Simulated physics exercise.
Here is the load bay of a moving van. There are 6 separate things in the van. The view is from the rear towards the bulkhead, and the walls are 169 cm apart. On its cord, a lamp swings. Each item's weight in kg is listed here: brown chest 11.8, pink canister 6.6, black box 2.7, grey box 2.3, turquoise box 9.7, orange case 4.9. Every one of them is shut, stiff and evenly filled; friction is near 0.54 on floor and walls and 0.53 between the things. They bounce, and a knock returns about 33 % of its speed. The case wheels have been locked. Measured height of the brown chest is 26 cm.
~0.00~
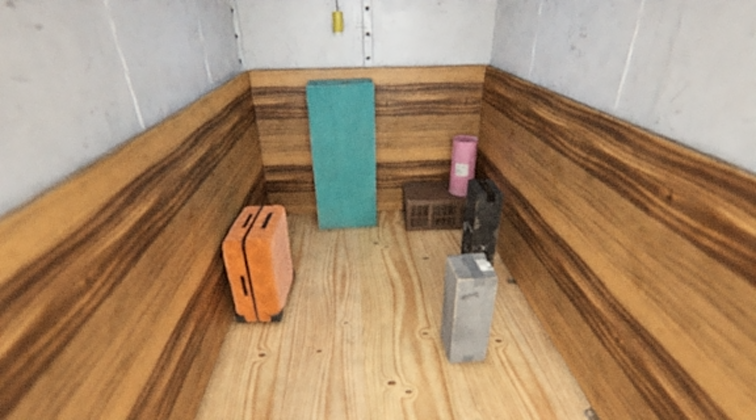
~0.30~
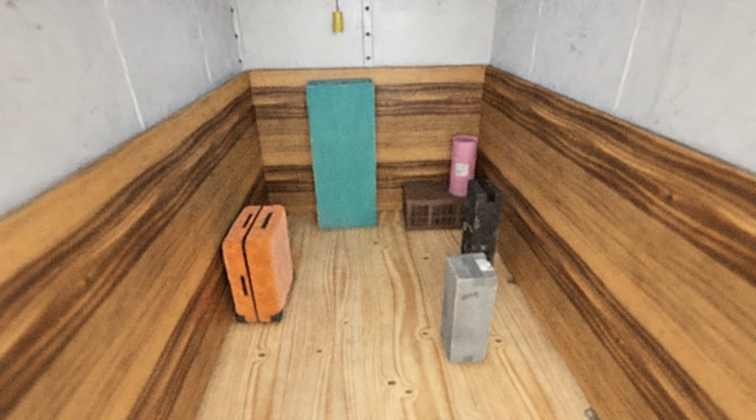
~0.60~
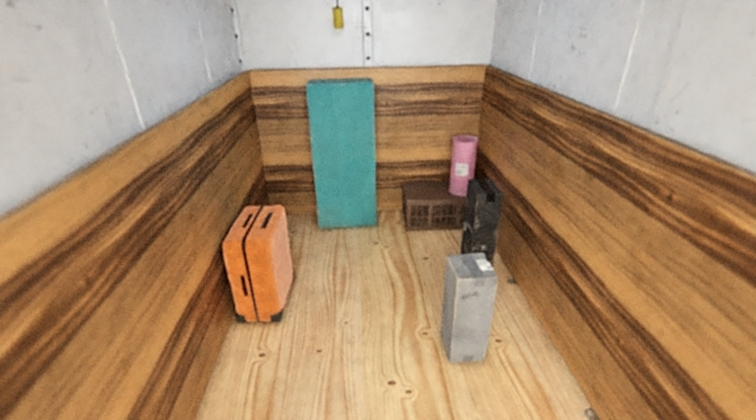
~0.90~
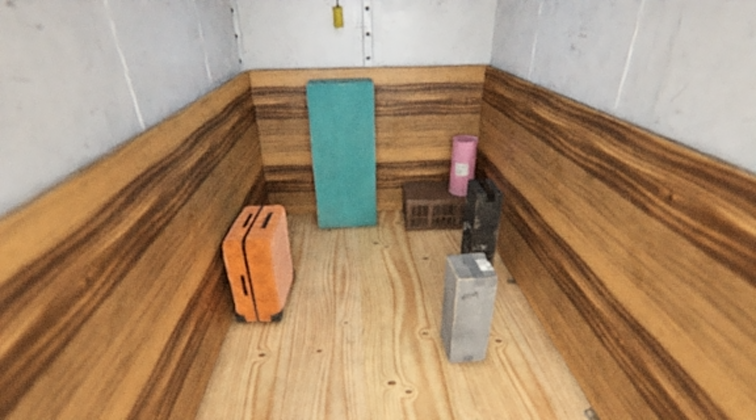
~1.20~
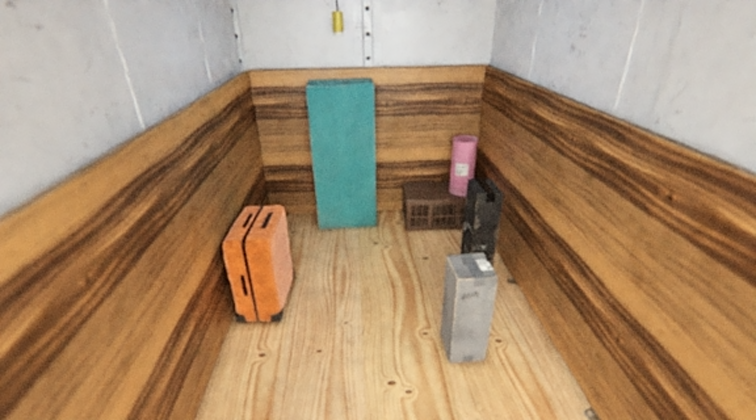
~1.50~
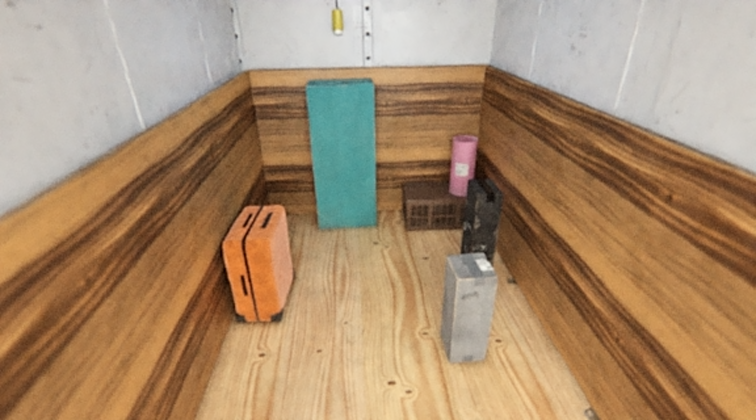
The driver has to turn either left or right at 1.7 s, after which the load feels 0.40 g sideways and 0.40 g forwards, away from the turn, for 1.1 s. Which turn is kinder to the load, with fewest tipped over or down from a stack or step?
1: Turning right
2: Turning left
Turning left (2).
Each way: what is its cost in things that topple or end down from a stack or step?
If it goes left, 1; if it goes right, 3.
Turning left. At 2.60 s, force 0.32 g forwards, 0.32 g right; pink canister leaning 22° near (465, 159); grey box leaning 45°; black box leaning 16°.
After 3.40 s, no push; pink canister leaning 4° near (461, 165); grey box on its side; orange case slid 7 cm.
At rest (6.6 s), tipped over in the van, grey box; the other 5 in place, give or take 15 cm. Seen from the same camera at the end, brown chest near (440, 205), pink canister near (462, 165).
Turning right instead, pink canister, black box and grey box tipped over or down from a stack or step, 3 of 6 in all.
